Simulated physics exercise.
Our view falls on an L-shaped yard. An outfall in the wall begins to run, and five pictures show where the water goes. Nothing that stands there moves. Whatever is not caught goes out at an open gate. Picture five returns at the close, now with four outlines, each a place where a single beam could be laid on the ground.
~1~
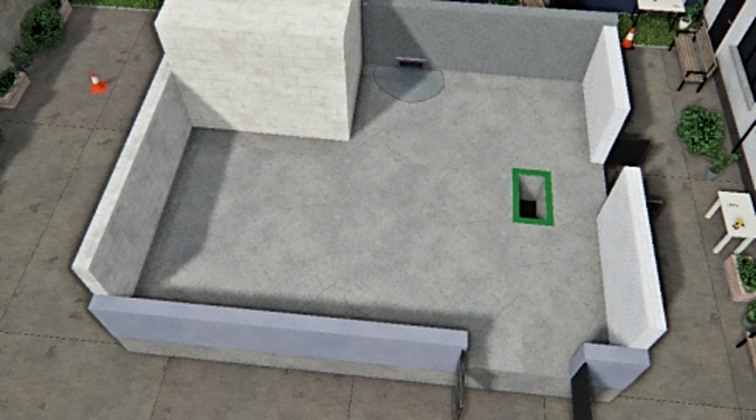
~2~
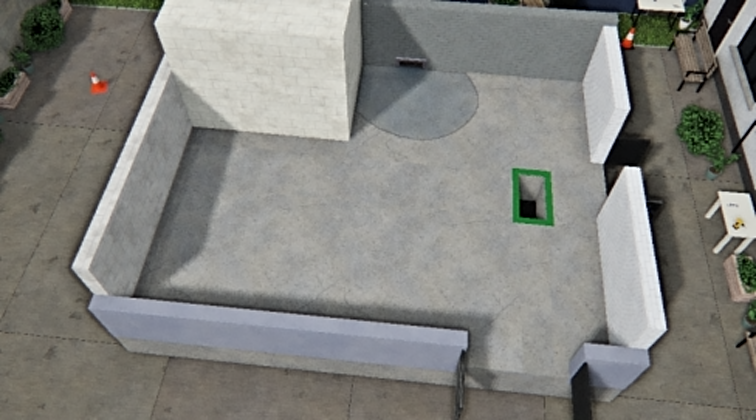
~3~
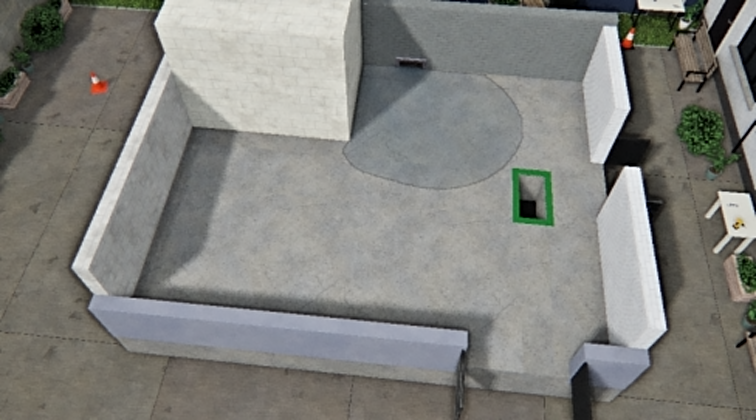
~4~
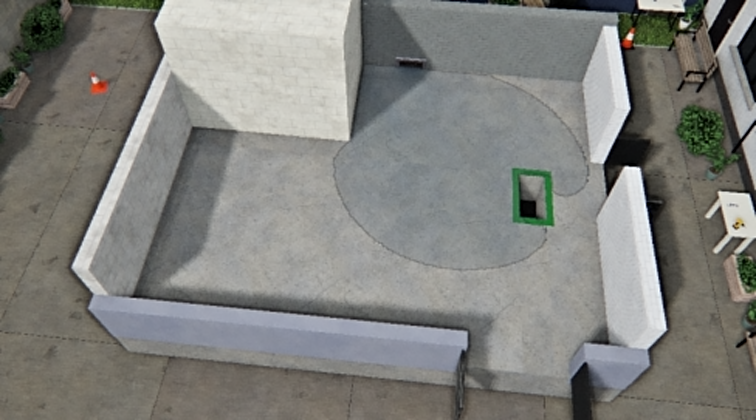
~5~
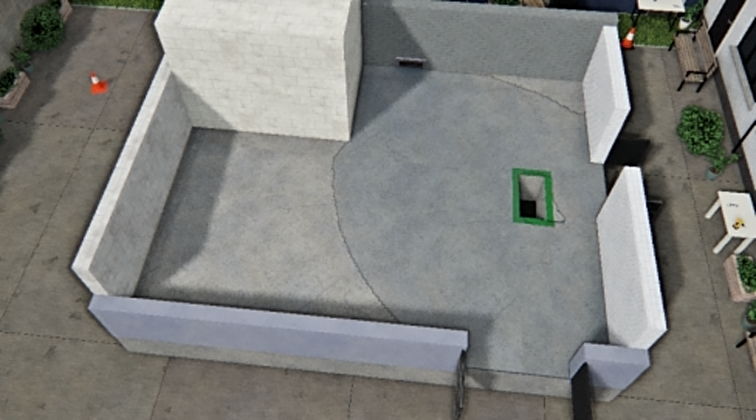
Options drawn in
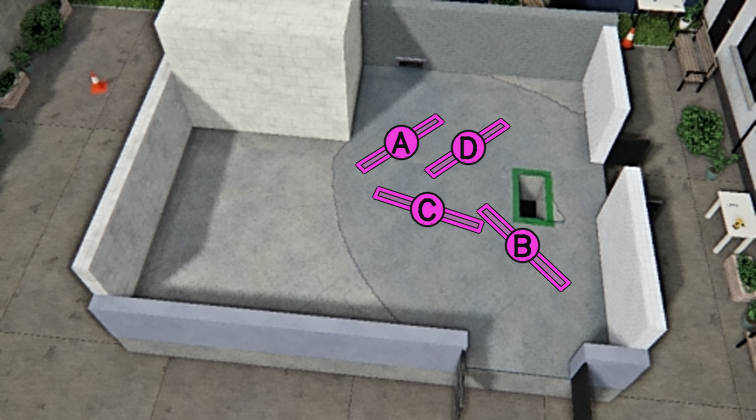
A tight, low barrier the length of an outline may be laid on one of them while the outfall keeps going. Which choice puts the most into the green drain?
Take C.
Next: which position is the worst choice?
It is D.
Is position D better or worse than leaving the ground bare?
Worse.
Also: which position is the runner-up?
Position B.
In magenta, A from (361, 168) to (438, 119); B from (482, 208) to (564, 285); C from (376, 192) to (480, 226); D from (430, 172) to (504, 123).
For position A, about 19 % of the stream goes into the green drain, about 81 % out by the gates.
For position B, about 30 % of the stream goes into the green drain, about 70 % out by the gates.
For position C, about 50 % of the stream goes into the green drain, about 50 % out by the gates.
For position D, about 5 % of the stream goes into the green drain, about 95 % out by the gates.
